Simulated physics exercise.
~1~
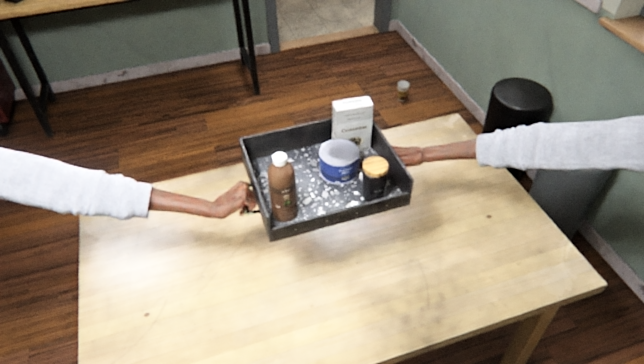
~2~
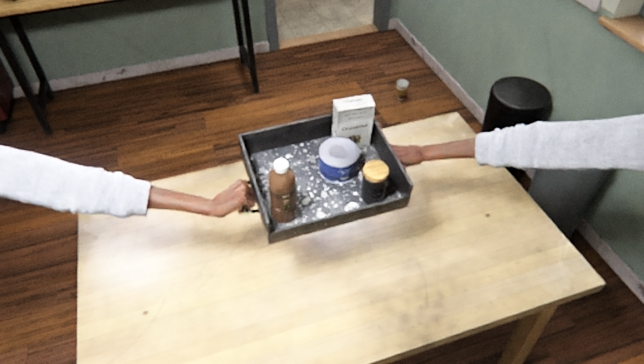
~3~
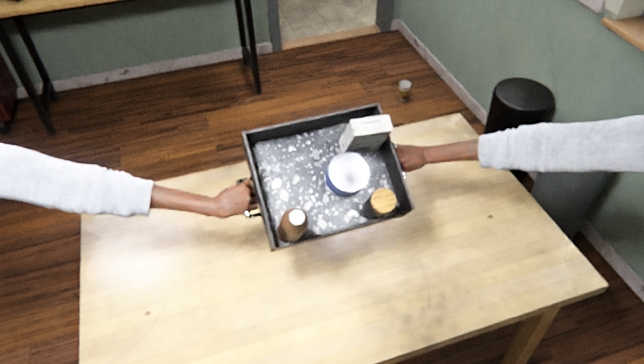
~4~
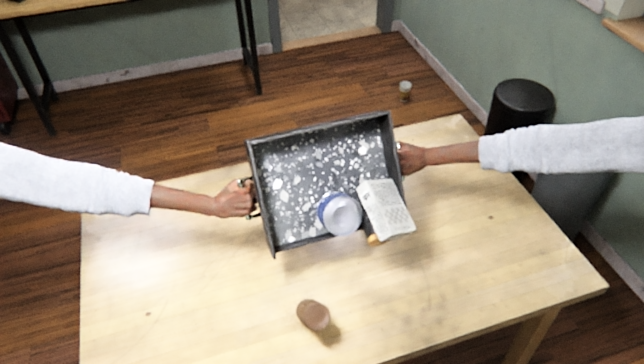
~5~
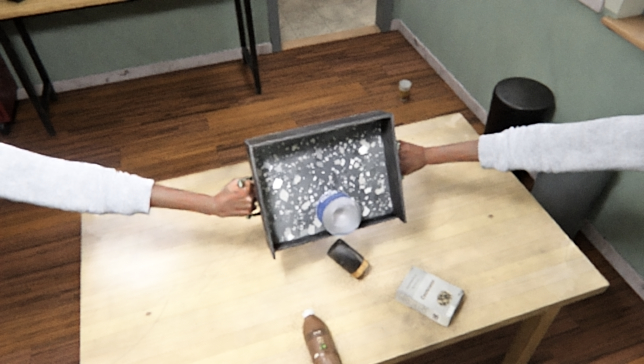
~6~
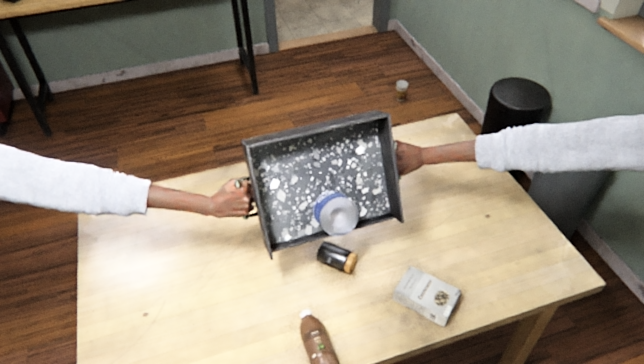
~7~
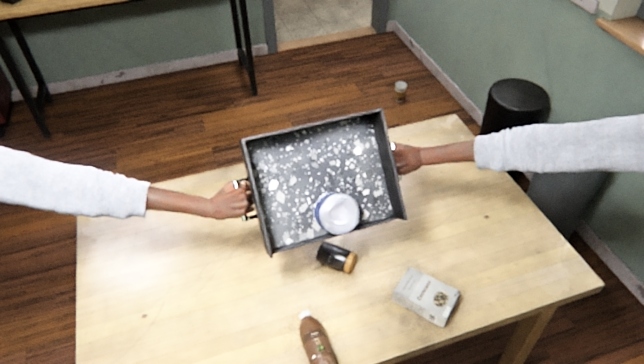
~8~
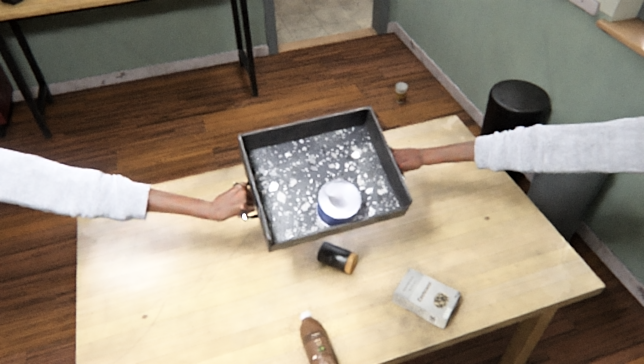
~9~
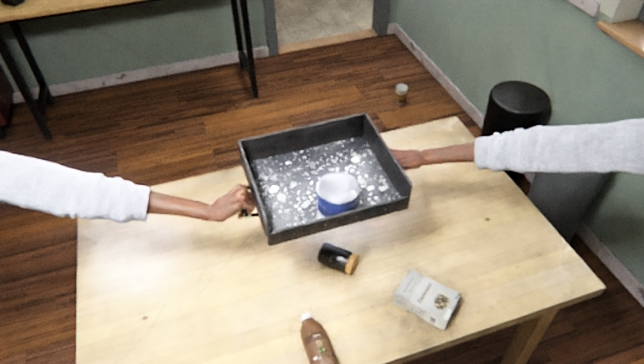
At the start, two hands hold a dark, speckled open tray above a wooden table, with a brown bottle, a blue tub, a black jar and a white packet inside. The hands tip the near side down, and the items lean and slide toward that edge. The bottle drops out first, followed by the jar and the packet, while the tub stays against the near wall. The hands then swing the tray back to level. At the end, the tub sits alone in the tray, and the other three lie on their sides on the table.
